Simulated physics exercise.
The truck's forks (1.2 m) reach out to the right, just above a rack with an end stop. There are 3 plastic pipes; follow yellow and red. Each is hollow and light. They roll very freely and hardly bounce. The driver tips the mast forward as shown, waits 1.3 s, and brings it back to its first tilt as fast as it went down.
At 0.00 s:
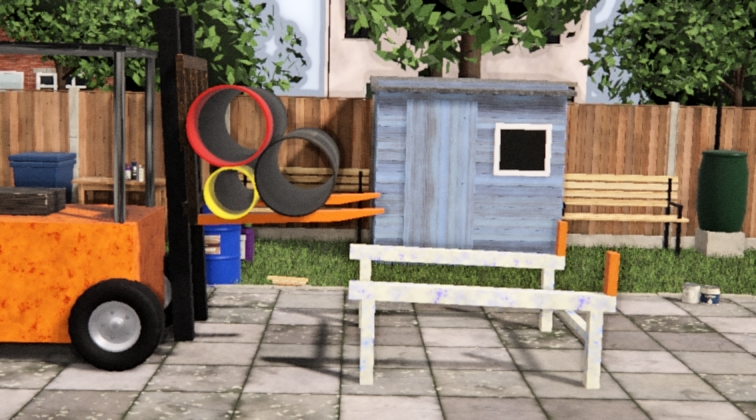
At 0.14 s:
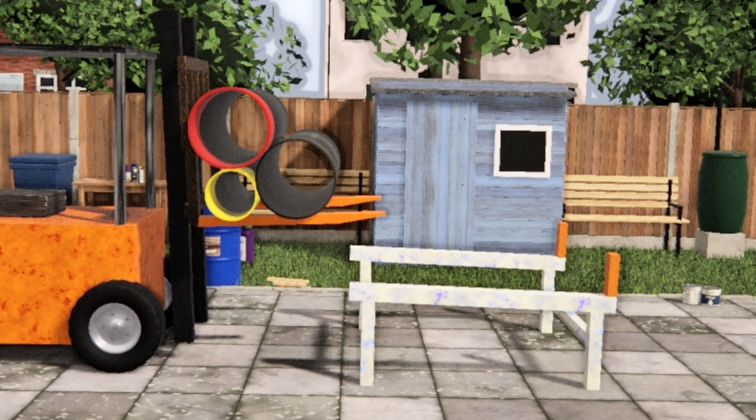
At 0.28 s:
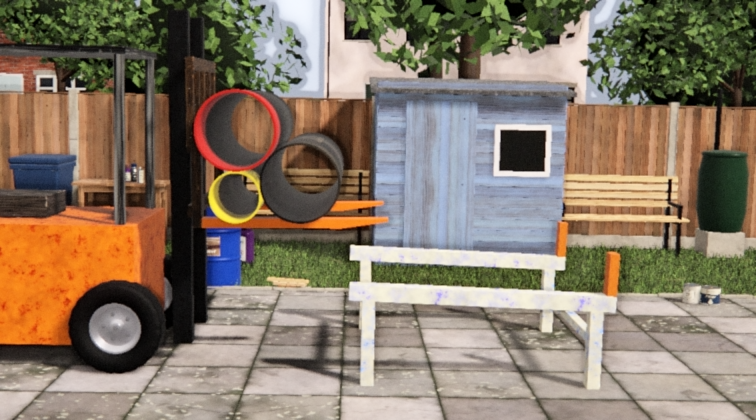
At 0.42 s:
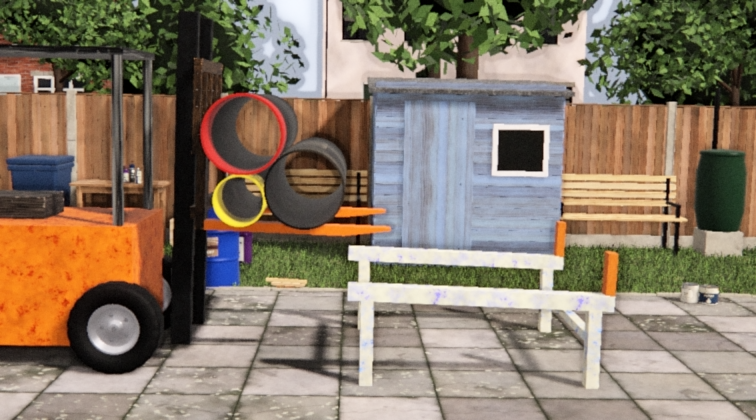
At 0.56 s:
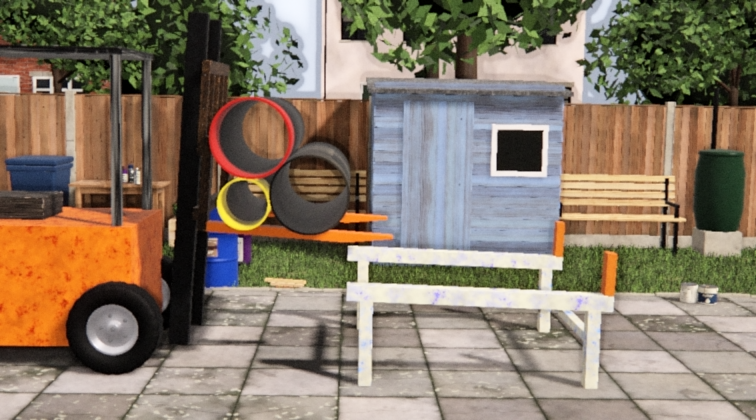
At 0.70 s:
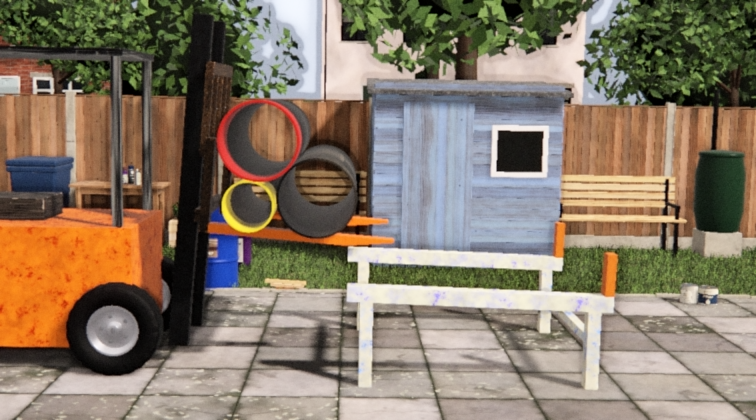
An orange forklift slowly tilts its forks downward while three hollow pipes shift slightly right.
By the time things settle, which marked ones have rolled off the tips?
Yellow remains on the forks. Red goes onto the rack.
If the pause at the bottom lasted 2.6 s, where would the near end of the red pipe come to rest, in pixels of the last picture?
Around (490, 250).
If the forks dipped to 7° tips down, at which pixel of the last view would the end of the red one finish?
Around (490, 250).
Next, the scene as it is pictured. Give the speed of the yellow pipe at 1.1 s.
Near 0.2 m/s.
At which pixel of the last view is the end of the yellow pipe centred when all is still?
At about (213, 197).
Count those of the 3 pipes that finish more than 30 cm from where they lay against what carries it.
The count is 2.
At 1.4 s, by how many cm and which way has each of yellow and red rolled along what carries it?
Yellow 15 right, red 35 right.
By 1.1 s, yellow is on the forks, 85 cm from the tips, rolling right; red is up on others, 75 cm from the tips, rolling right; 0 off the forks so far.
By 1.4 s, yellow is on the forks, 80 cm from the tips, rolling right; red is up on others, 55 cm from the tips, rolling right; 0 off the forks so far.
By 1.9 s, yellow is on the forks, 75 cm from the tips, rolling right; red is on the forks, 25 cm from the tips, rolling right; 1 off the forks so far.
By 2.4 s, yellow is on the forks, 60 cm from the tips, rolling right; red is on the rack, 125 cm from the rack's far end, rolling right; 2 off the forks so far.
Finally (5.8 s), yellow is on the forks, 105 cm from the tips; red is on the rack, 80 cm from the rack's far end; 2 off the forks so far.
